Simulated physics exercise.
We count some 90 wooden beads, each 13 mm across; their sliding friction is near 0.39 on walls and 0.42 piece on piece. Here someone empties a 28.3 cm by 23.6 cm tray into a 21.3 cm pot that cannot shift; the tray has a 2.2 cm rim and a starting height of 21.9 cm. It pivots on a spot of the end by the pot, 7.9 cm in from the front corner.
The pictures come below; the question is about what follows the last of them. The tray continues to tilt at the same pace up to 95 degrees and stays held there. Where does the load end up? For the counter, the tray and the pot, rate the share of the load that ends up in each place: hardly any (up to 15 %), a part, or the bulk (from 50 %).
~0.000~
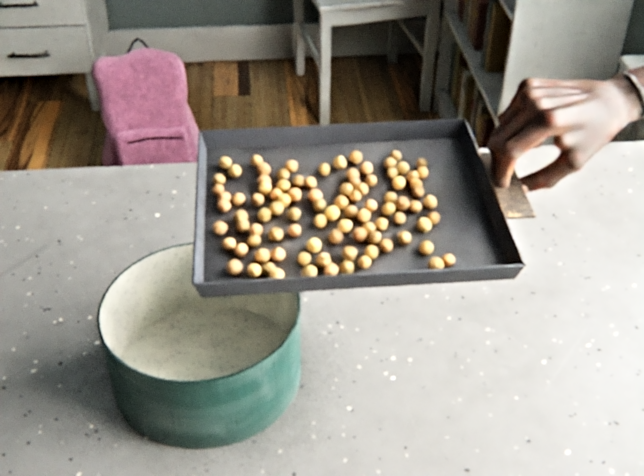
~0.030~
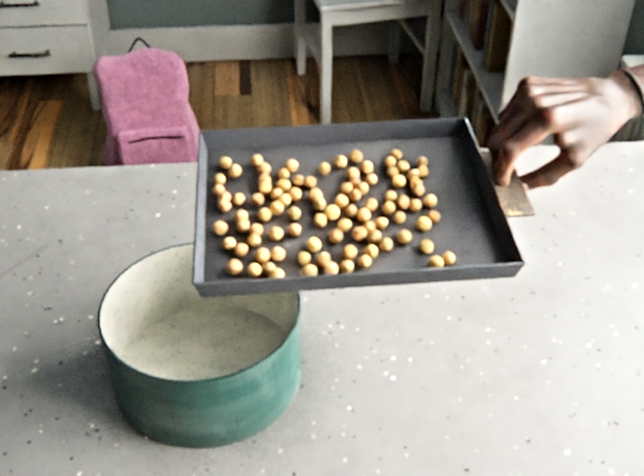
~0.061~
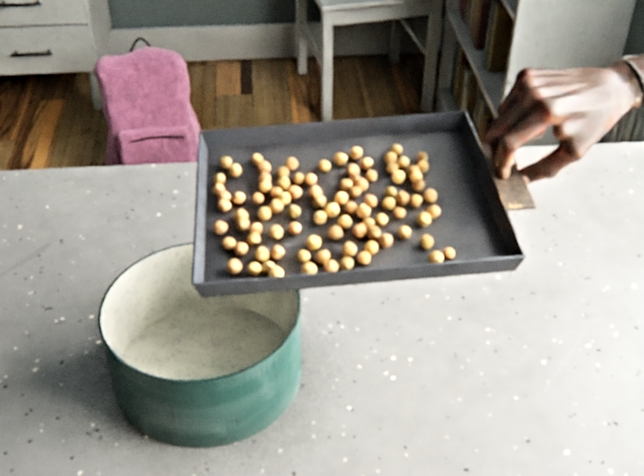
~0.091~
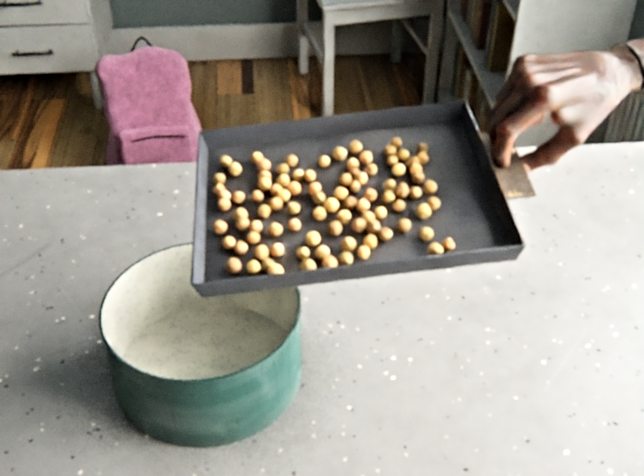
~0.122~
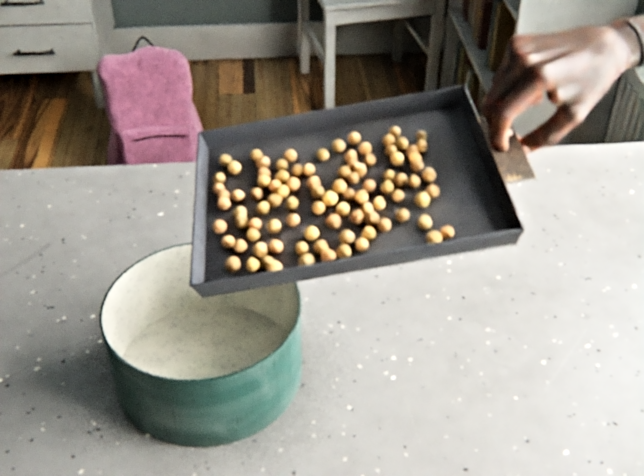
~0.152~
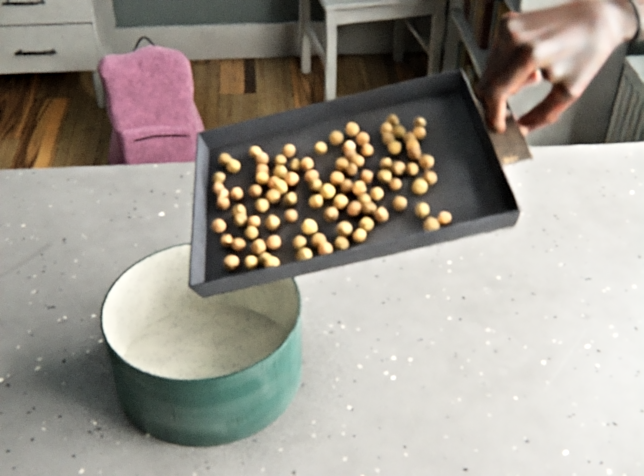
Share of the load - the counter: A part, the left on the tray: Hardly any, the pot: The bulk.
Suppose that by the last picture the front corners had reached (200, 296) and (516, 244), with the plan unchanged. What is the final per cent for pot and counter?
Split: Pot = 35, counter = 65.
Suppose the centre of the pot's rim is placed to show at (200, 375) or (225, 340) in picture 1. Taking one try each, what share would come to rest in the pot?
Near 45 and 50 percent, one try each.
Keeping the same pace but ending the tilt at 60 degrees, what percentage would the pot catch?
Around 15 per cent, then.
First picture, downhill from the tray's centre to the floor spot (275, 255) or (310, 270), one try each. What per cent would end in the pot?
About 40 per cent on the first try and 45 per cent on the second.
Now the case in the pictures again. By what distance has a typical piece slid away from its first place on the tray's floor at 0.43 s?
Some 6 cm.
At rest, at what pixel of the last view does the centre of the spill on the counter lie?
You'll find it at about pixel (83, 323).
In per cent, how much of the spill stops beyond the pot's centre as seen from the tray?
I reckon around 100 per cent.
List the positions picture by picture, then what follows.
In the first frame, tray tilt 0 degrees, front corners at (200, 279) and (518, 261); middle of the pieces at (332, 213); pot at (200, 305).
In the second frame, tray tilt 1 degrees, front corners at (200, 279) and (518, 259); middle of the pieces at (332, 213).
In the third frame, tray tilt 2 degrees, front corners at (199, 279) and (518, 252); middle of the pieces at (332, 210).
In the fourth frame, tray tilt 5 degrees, front corners at (198, 279) and (517, 241), lowest corner left front; middle of the pieces at (331, 205).
In the fifth frame, tray tilt 9 degrees, front corners at (197, 280) and (516, 225), lowest corner left front; middle of the pieces at (330, 199).
In the sixth frame, tray tilt 13 degrees, front corners at (195, 280) and (513, 208), lowest corner left front; middle of the pieces at (327, 191); pot at (202, 305). Its pace works out near 145 degrees a second.
After 0.43 s, tilt 54 degrees; the tray holds 100 %, the pot 0 %.
Then, at 0.62 s, tilt 81 degrees; the tray holds 85 %, the pot 0 %.
After 0.92 s, tilt 95 degrees; the tray holds 0 %, the pot 55 %.
By 1.8 s all is still; counter 30 %, tray 0 %, pot 70 %.
